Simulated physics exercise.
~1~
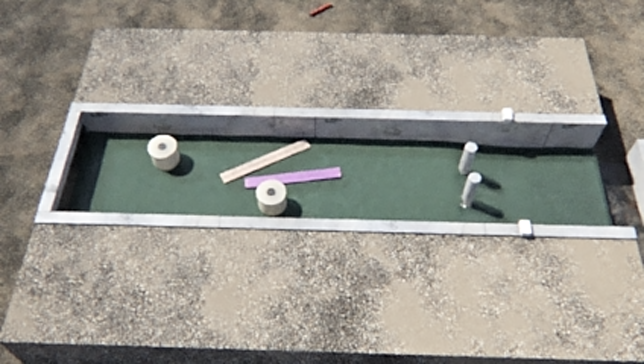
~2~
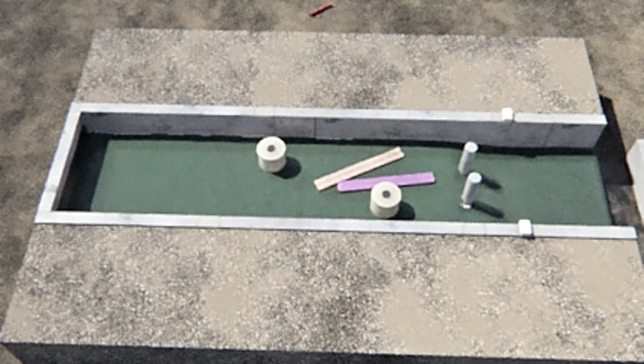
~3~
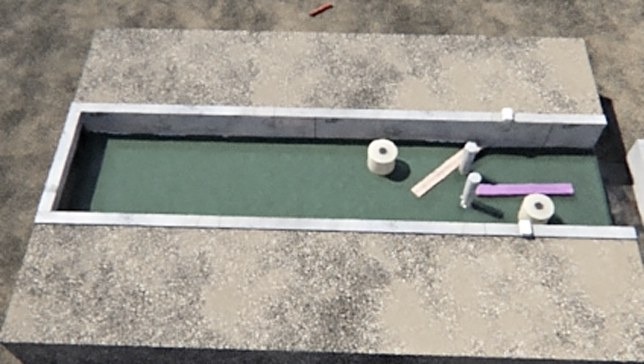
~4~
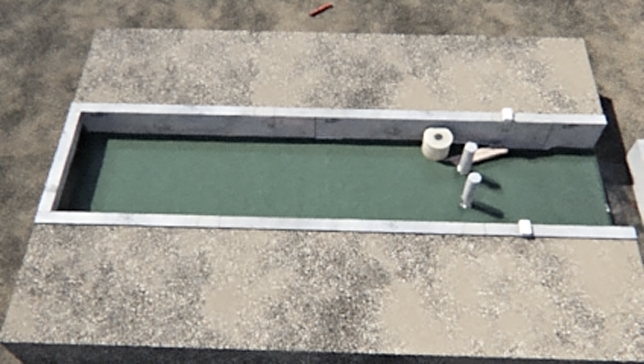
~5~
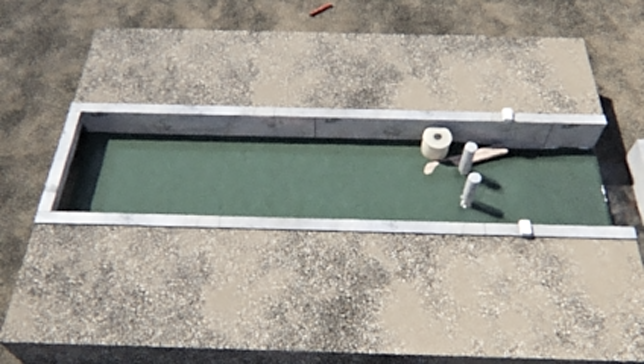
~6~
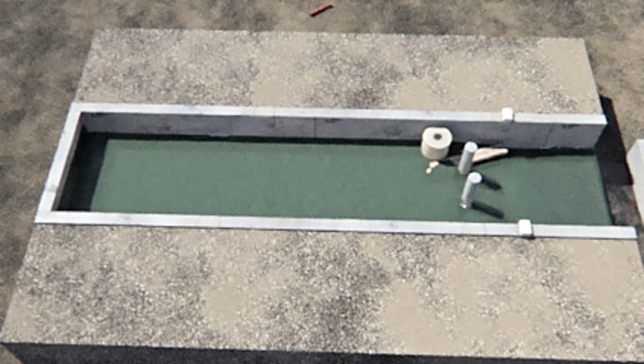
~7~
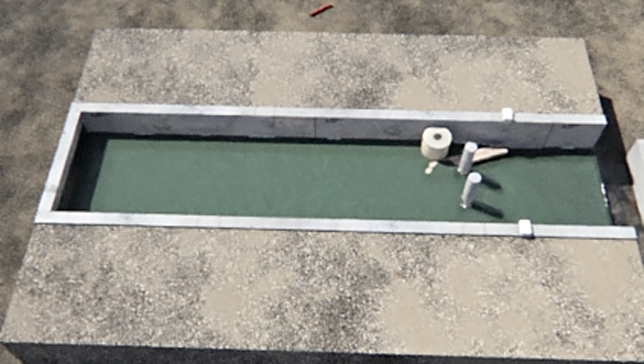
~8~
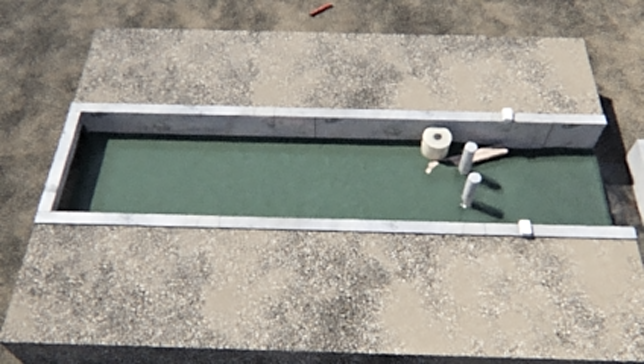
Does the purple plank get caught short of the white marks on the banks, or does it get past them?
The purple plank gets past the white marks and goes out of view at the right end of the channel.
